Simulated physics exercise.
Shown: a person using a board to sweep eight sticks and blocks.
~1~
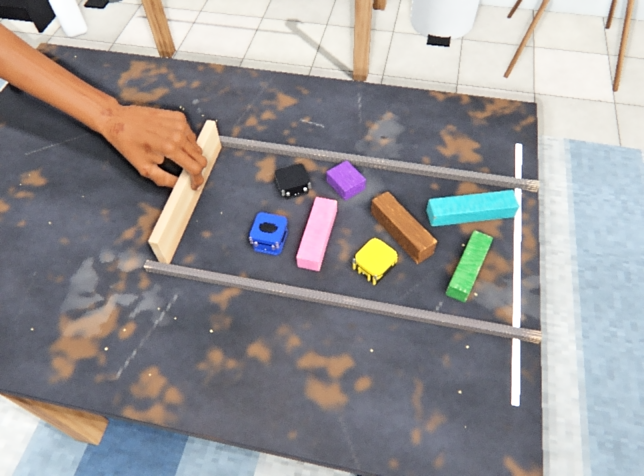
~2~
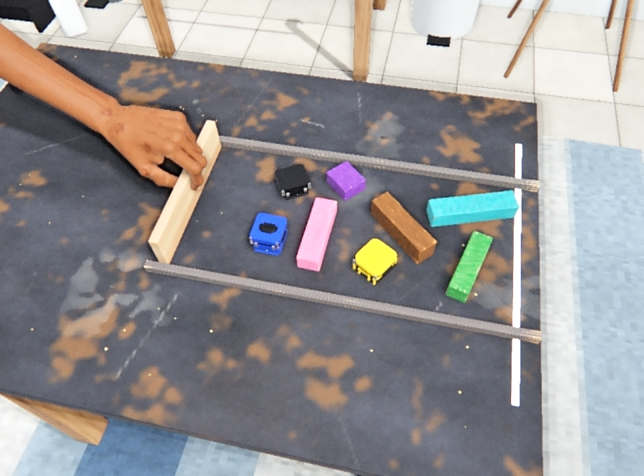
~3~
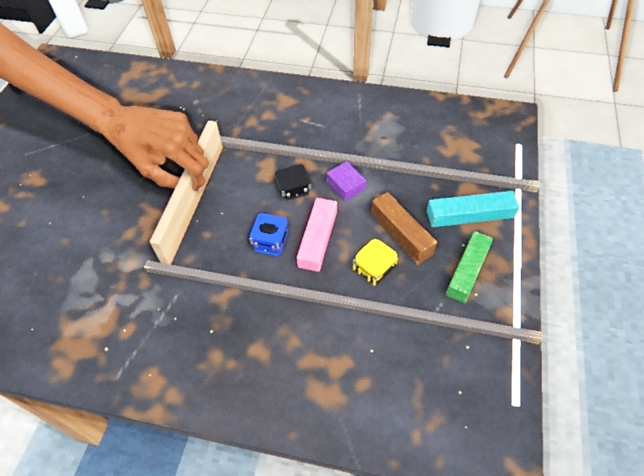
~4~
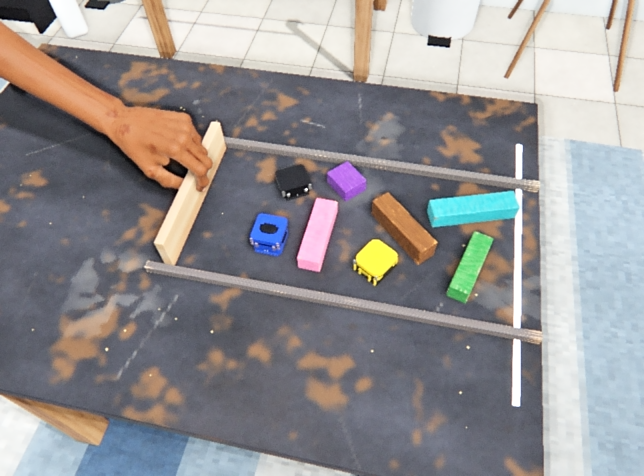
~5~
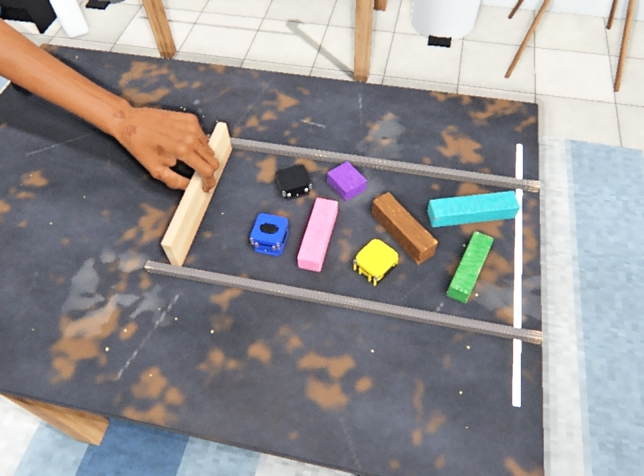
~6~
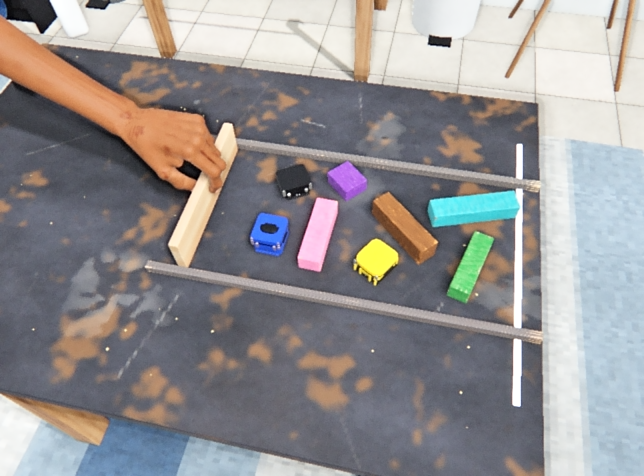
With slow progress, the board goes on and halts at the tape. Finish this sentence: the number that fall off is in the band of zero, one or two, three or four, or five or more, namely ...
Namely five or more.
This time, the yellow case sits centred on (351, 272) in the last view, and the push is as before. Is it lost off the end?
Lab note: It does not drop.
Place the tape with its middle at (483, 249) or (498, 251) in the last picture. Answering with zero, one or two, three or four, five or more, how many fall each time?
In order: Either three or four, then at least five.
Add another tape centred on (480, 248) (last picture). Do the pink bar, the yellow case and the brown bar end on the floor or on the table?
In this case the pink bar does not drop; next, the yellow case drops; last, the brown bar does not drop.
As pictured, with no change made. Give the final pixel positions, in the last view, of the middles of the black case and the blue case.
The black case settles near (537, 231); as for the blue case, near (538, 281).
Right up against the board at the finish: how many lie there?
My count gives 3.
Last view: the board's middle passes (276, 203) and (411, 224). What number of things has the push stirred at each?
By then 2, and later 8.
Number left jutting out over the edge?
3 in all.
Soon after, none off yet; green bar at rest near (471, 266); turquoise bar at rest near (473, 209); brown bar at rest near (403, 228).
Then, none off yet; green bar moved a little near (484, 269); turquoise bar moved a little near (488, 207); brown bar moved a little near (441, 224).
Further on, two off so far; green bar falling near (550, 316); turquoise bar on its side near (554, 232); brown bar moved about its own width near (522, 230).
At rest, the number that fall off is five or more; fallen, pink bar, yellow case, brown bar, turquoise bar and green bar.
